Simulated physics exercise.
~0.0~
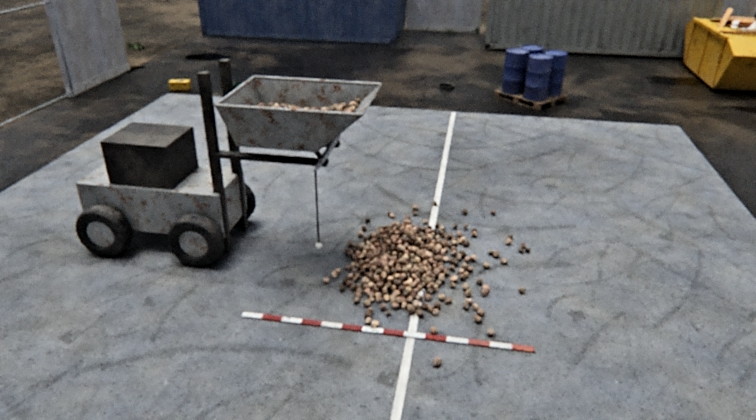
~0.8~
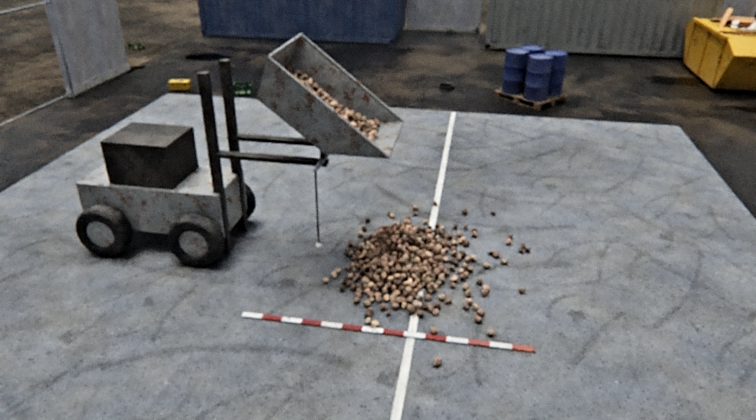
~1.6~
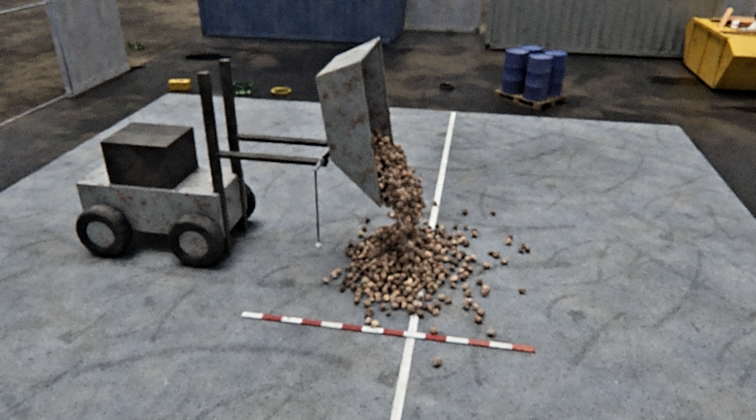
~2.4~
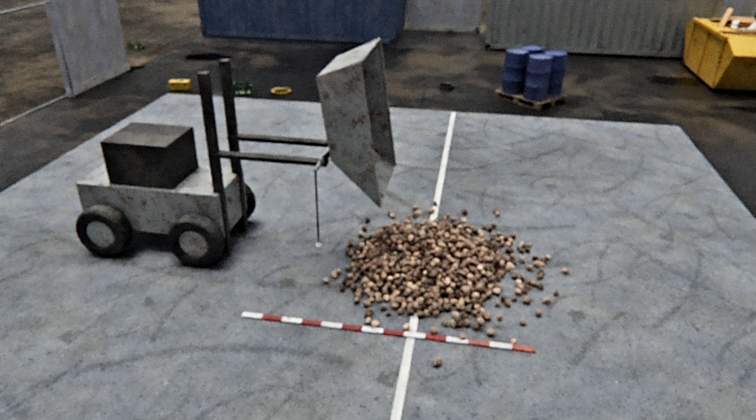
At first, a small forklift on the left holds a grey metal skip level, partly filled with brown stones, beside a loose heap lying mostly to the left of a white painted line. The skip then tips forward to the right, and the stones inside lie against its sloping floor. It swings on until it is steeply tilted, and the stones pour from its lower edge onto the heap. Finally, the skip hangs steep and looks empty, while the heap has grown wider and spread well across the line to the right.
